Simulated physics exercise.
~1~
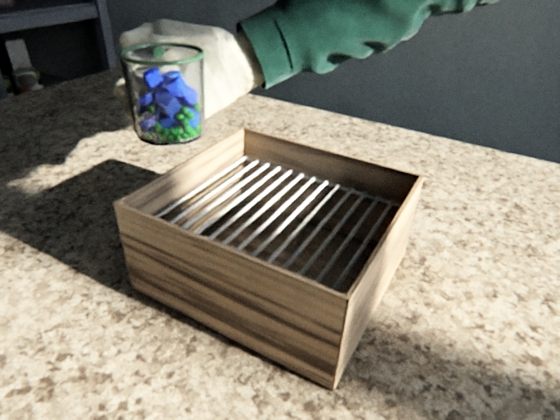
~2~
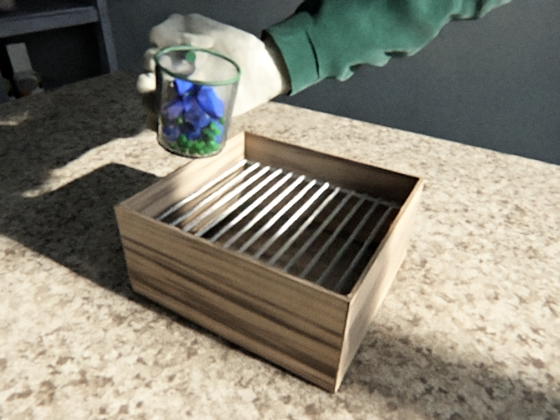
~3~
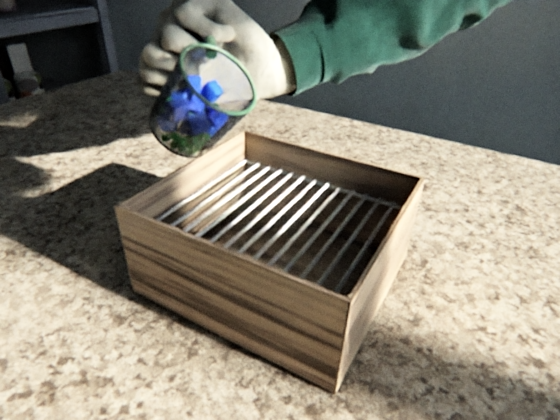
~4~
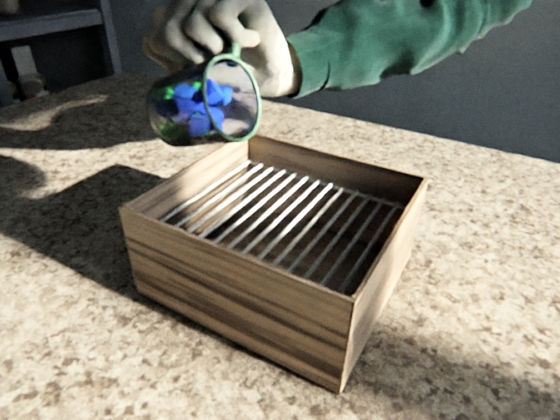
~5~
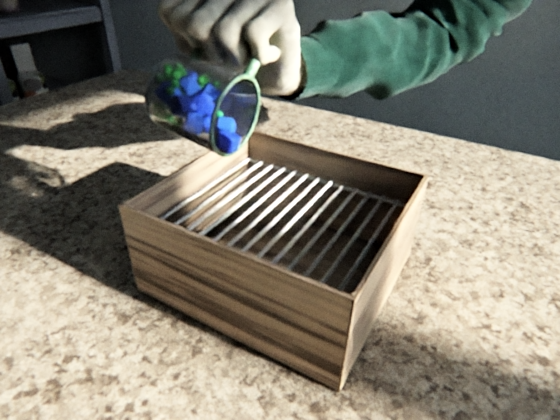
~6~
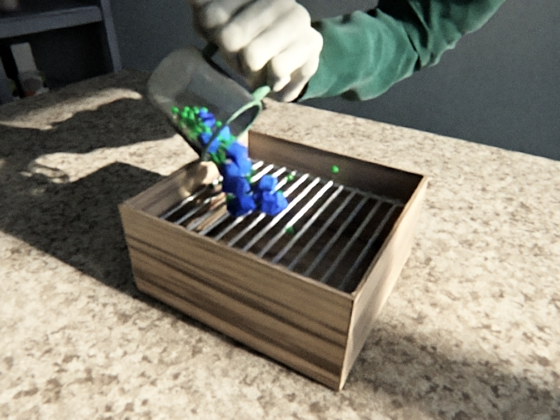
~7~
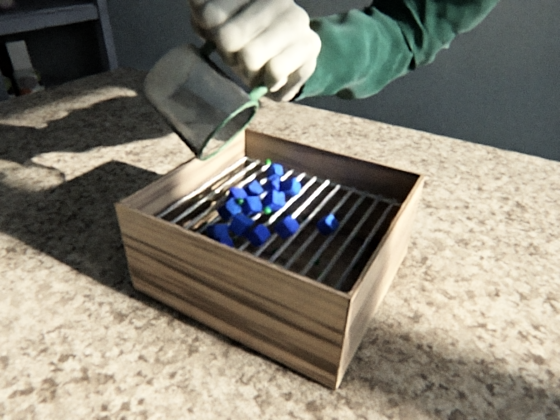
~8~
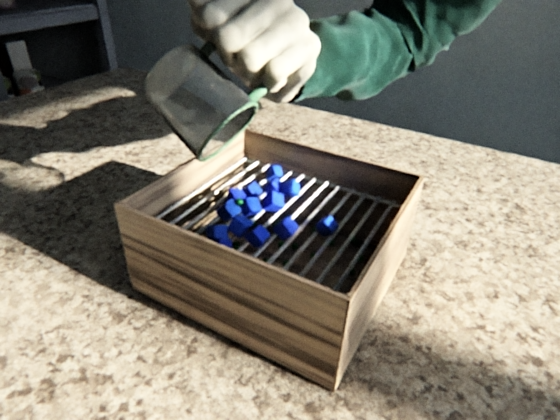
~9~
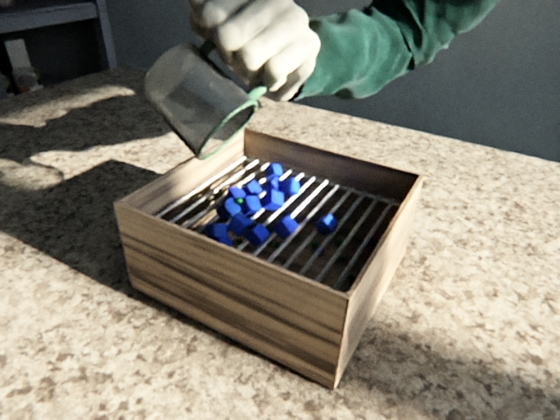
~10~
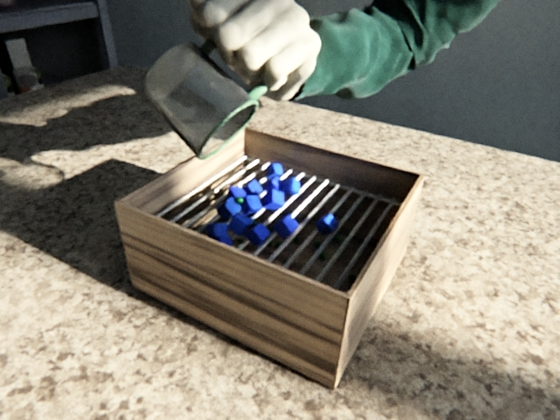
A pale hand empties a cup onto a grille, which holds blue cubes but passes green bits.
